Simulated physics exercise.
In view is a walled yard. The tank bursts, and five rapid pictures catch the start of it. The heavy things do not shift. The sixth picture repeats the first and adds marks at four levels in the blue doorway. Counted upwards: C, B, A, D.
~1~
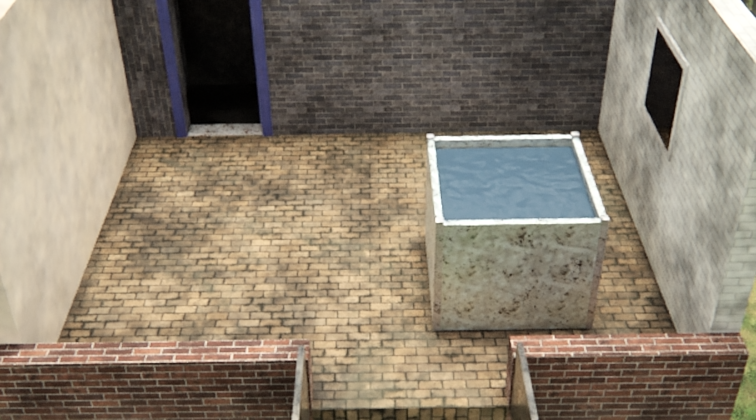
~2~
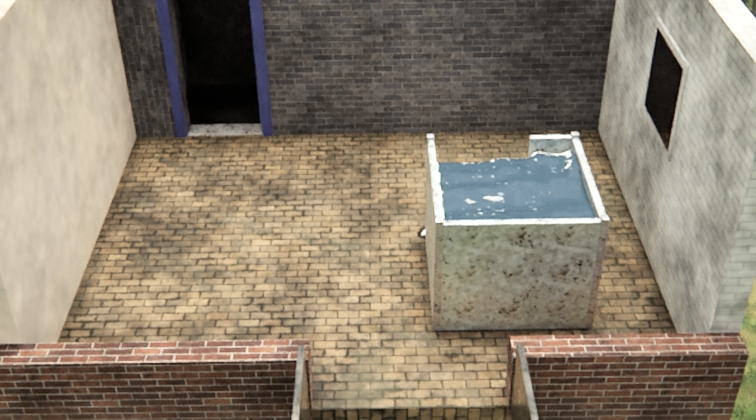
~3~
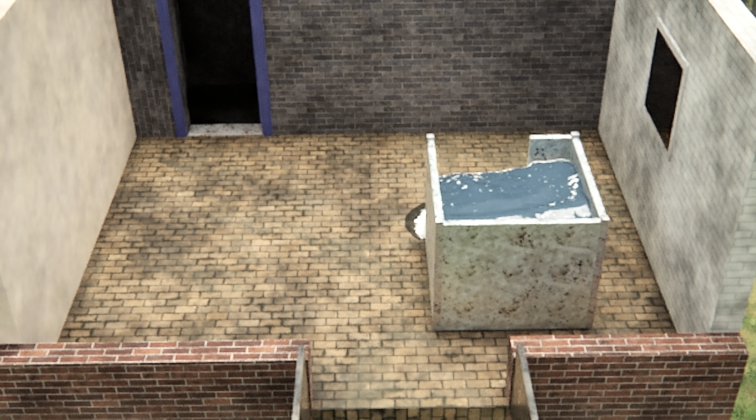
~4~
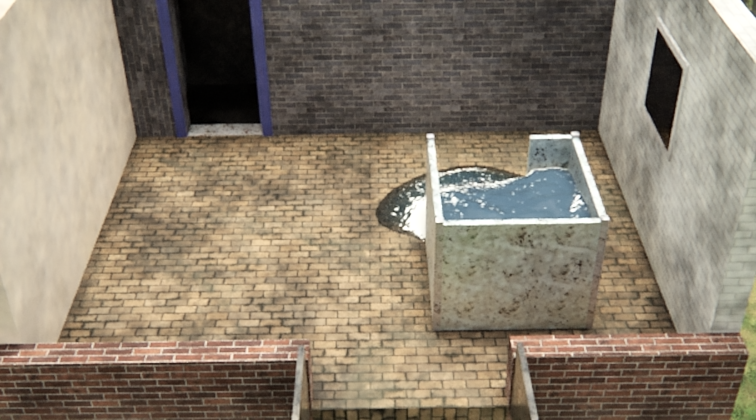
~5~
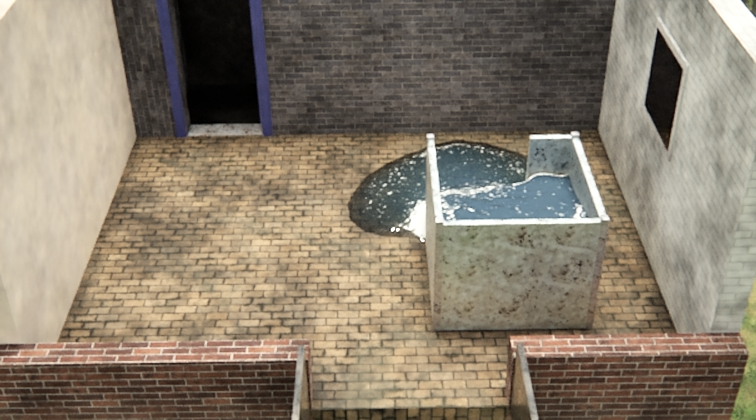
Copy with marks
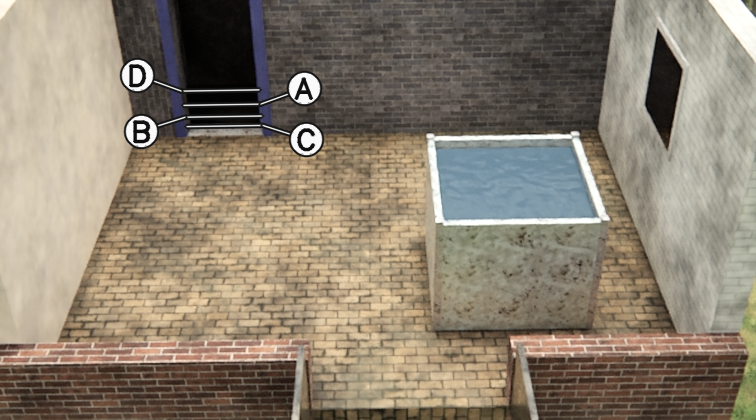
Water in a mottled grey tank drops and churns with white flecks as a gap opens at its back left, then spreads in a dark, rounded sheet across the paving behind and left of it. The still camera looks down into a walled yard of tan bricks. A blue-framed doorway stands back left, a dark window right, and low red brick walls flank an opening in front.
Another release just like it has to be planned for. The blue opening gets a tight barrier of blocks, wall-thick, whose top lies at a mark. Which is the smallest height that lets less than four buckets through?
C.
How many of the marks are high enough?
All of the four.
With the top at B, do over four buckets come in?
No, not at all.
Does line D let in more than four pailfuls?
No.
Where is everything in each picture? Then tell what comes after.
Water in the tank at rest, its middle at (511, 184); foot of the blue doorway at (225, 136); open gate at (410, 333), in the first picture.
Water covers 1 % of the ground, its front hidden from here, in the second picture.
Water covers 4 % of the ground, its front hidden from here, in the third picture.
Front seen at (392, 200), 9 % of the ground wet, in the fourth picture.
Front seen at (472, 144), 16 % of the ground wet, in the fifth picture.
On the marked copy, A at (222, 104); B at (223, 116); C at (224, 126); D at (220, 90); from the bottom up C, B, A, D.
If A is chosen, nothing gets over.
If B is chosen, nothing gets over.
If C is chosen, a splash gets over, under a bucket.
If D is chosen, nothing gets over.
